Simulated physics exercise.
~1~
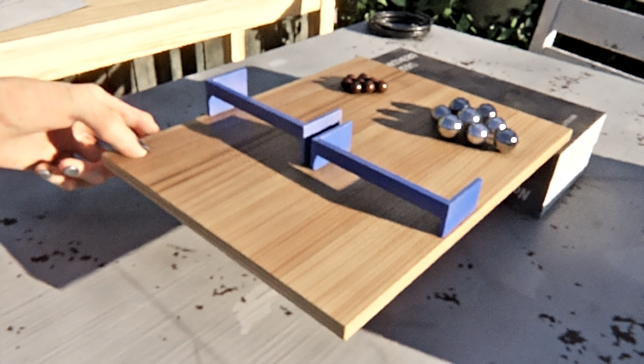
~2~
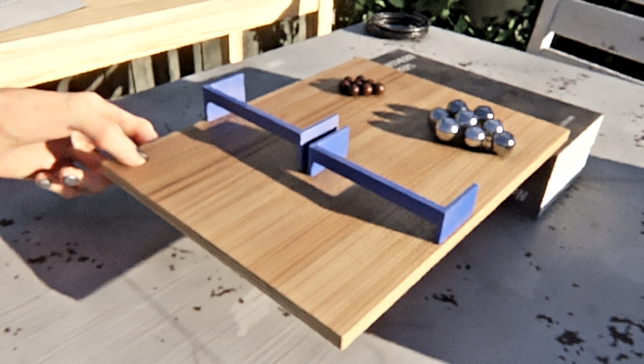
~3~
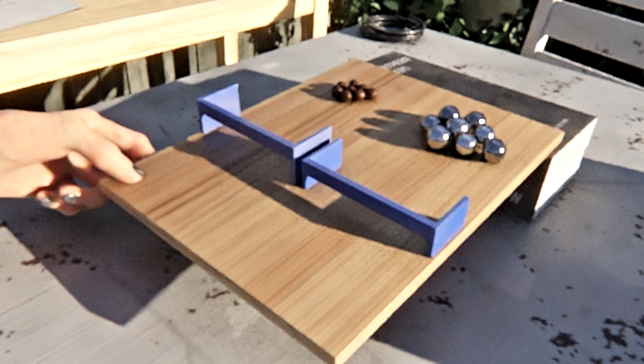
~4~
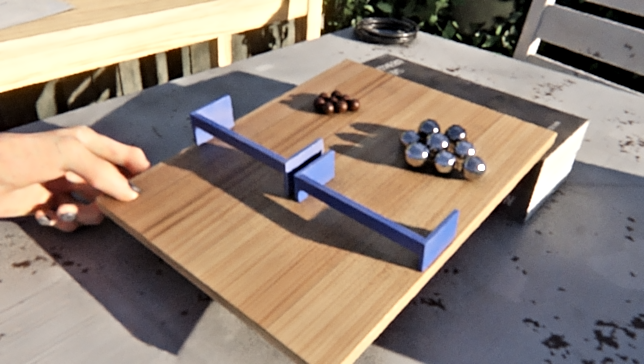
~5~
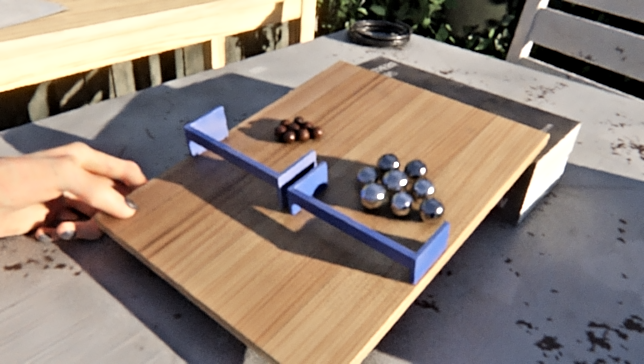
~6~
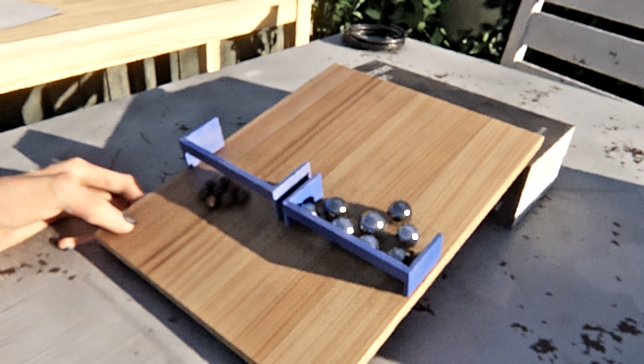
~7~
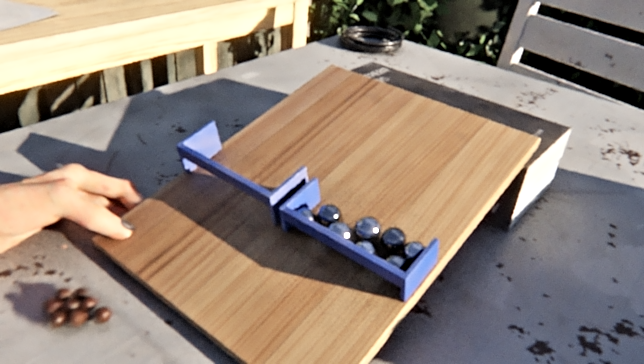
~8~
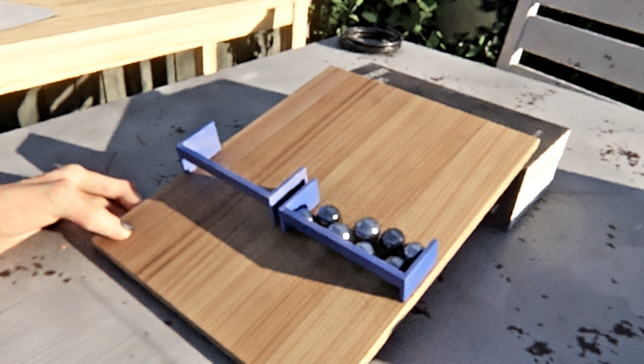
On an outdoor table, a hand tilts a board; silver balls stop, brown ones roll off.
